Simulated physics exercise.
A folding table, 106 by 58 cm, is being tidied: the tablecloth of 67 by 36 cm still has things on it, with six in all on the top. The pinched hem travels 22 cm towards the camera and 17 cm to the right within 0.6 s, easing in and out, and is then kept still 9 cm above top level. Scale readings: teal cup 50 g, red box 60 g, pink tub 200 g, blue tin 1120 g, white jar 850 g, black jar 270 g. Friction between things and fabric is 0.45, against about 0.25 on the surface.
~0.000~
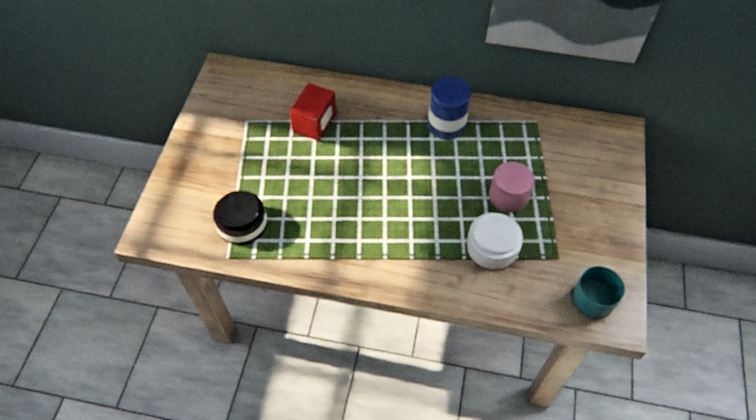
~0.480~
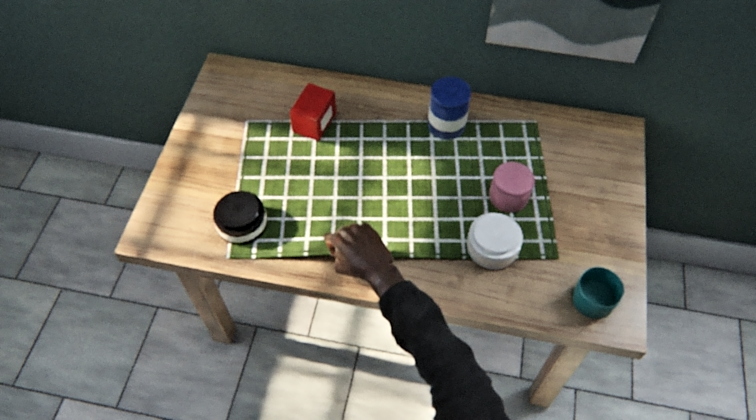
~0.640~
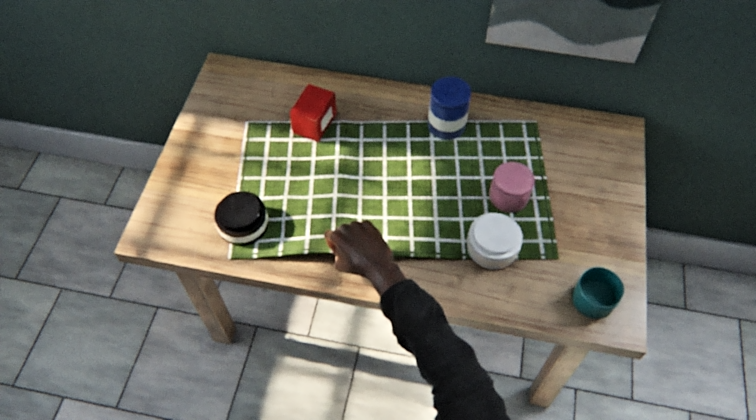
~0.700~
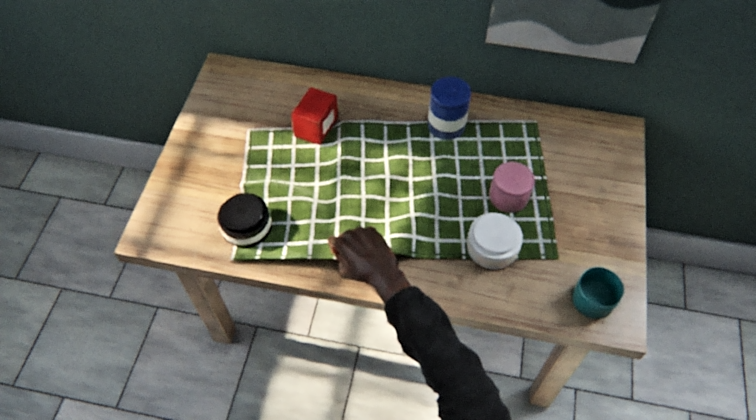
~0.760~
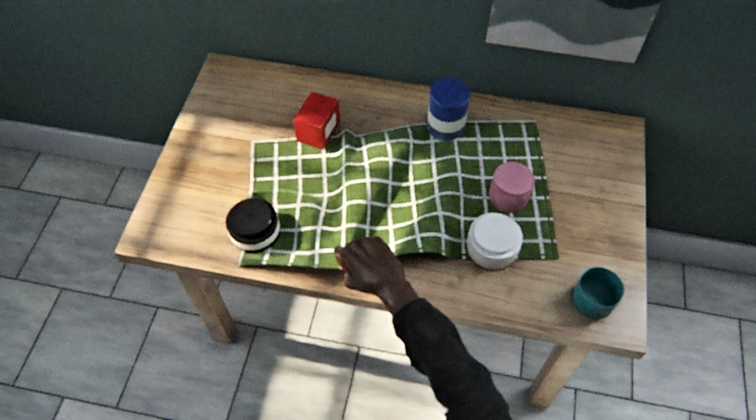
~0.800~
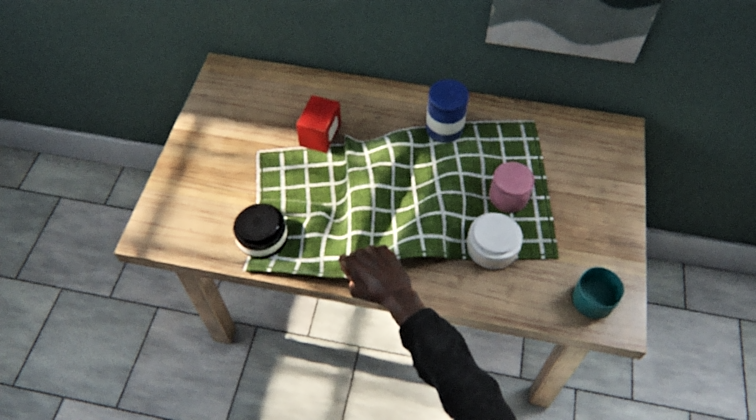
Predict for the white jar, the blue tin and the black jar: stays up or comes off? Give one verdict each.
In order: The white jar is a survivor; the blue tin is a survivor; the black jar is a casualty.
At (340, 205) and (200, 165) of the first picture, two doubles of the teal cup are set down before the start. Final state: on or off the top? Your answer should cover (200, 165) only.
At that spot, the copy is still on top.
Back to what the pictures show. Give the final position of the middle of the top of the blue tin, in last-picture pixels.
Last view, top position: About (429, 122).
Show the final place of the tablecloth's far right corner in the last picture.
Near (450, 162).
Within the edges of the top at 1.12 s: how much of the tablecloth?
Roughly 80%.
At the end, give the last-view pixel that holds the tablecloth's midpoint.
Midpoint, last view: Approx. (383, 284).
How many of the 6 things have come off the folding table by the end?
That gives 1.
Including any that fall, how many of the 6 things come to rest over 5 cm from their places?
5 of them.
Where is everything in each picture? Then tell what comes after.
The first picture shows white jar (497, 232); blue tin (451, 91); black jar (237, 208); tablecloth corners (227, 259) (246, 121) (537, 121) (559, 259).
The second picture shows tablecloth corners (227, 258) (246, 121); grip (337, 255).
The third picture shows tablecloth corners (229, 259) (246, 122); grip (337, 253).
The fourth picture shows red box (314, 105); black jar (242, 211); tablecloth corners (232, 260) (248, 129); grip (341, 259).
The fifth picture shows red box (316, 109); black jar (250, 216); tablecloth corners (239, 266) (252, 142); grip (347, 269).
The sixth picture shows white jar (497, 232); blue tin (449, 94); black jar (258, 222); tablecloth corners (244, 271) (257, 151) (534, 121) (559, 259); grip (352, 277).
After 0.9 s, 95 % of the tablecloth is still over the top; black jar 14 cm off its start, blue tin 5 cm off its start, red box 7 cm off its start.
After 1.0 s, 85 % of the tablecloth is still over the top; black jar 21 cm off its start, blue tin 8 cm off its start, white jar 1 cm off its start.
After 1.1 s, 80 % of the tablecloth is still over the top; black jar 28 cm off its start at (322, 325), blue tin 10 cm off its start at (429, 121), white jar 3 cm off its start at (499, 246).
After 1.2 s, 70 % of the tablecloth is still over the top; black jar over the edge, blue tin 10 cm off its start, white jar 5 cm off its start.
After 2.8 s, 60 % of the tablecloth is still over the top; black jar over the edge, blue tin 10 cm off its start at (429, 122), white jar 6 cm off its start at (498, 260), pink tub 12 cm off its start at (466, 202).
